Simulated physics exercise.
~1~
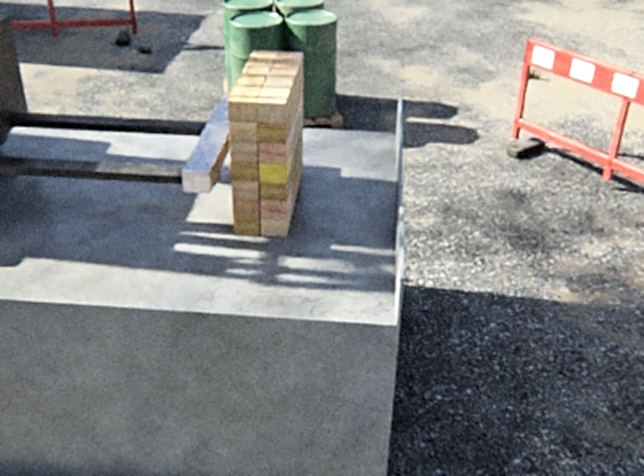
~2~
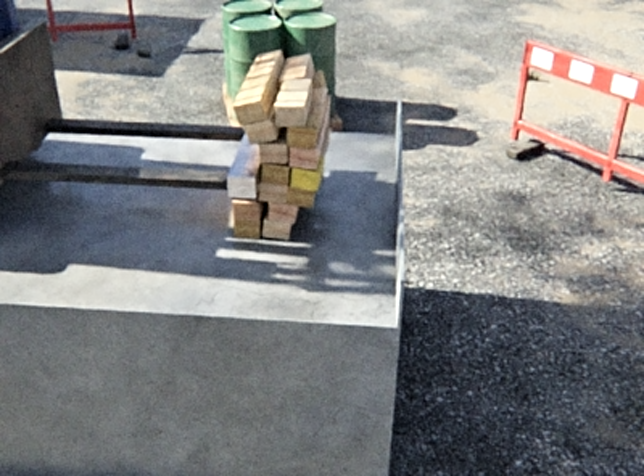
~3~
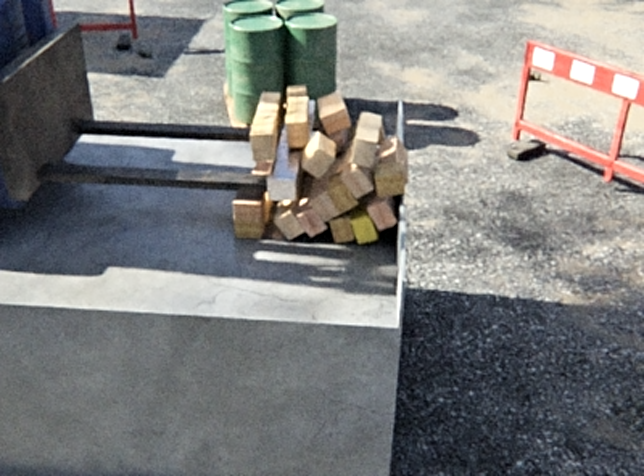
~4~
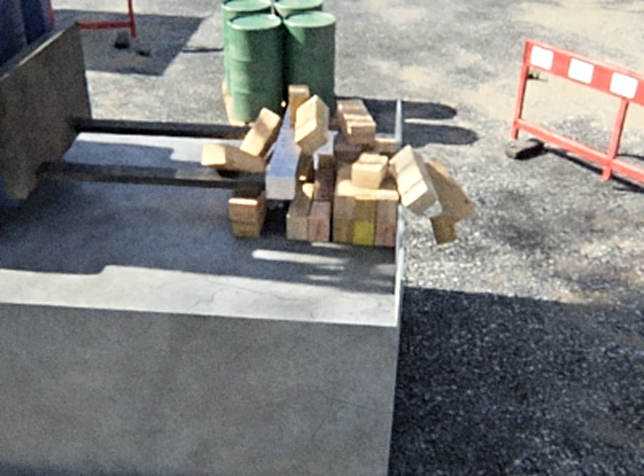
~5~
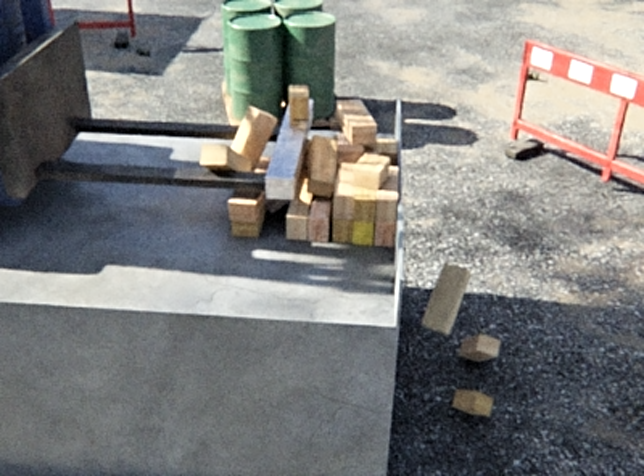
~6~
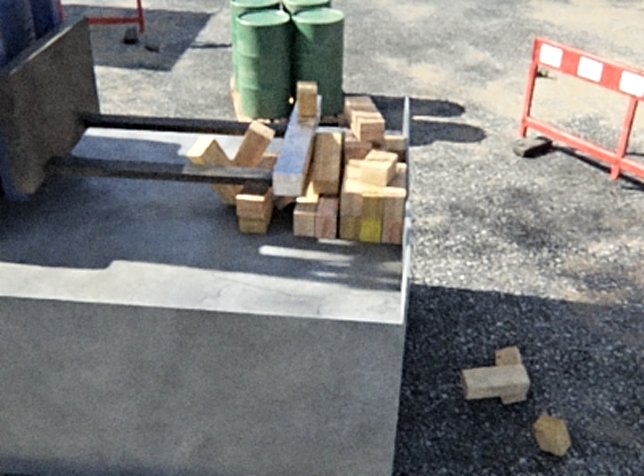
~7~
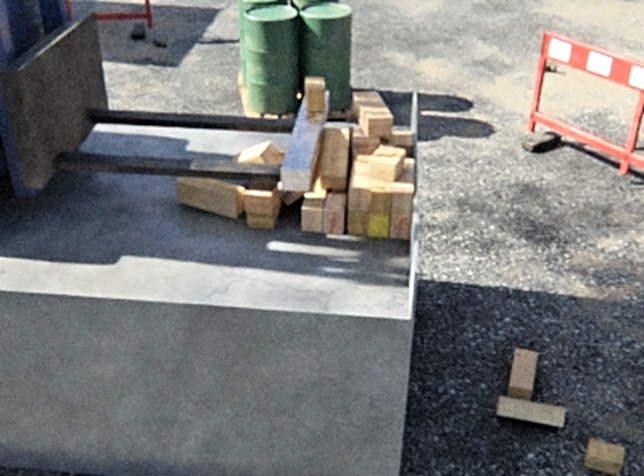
To begin with, a neat stack of timber blocks, one of them yellow, stands on a raised grey deck, with green drums behind and a red and white barrier to the right. A pale beam on two dark arms pushes into the stack from the left, and the blocks shift and lean right. The stack then breaks apart and tumbles towards the deck's edge, where most pieces pile up. Three blocks drop over the edge and land on the shaded gravel below. The beam stays still among the heaped blocks, the yellow one still on the deck.
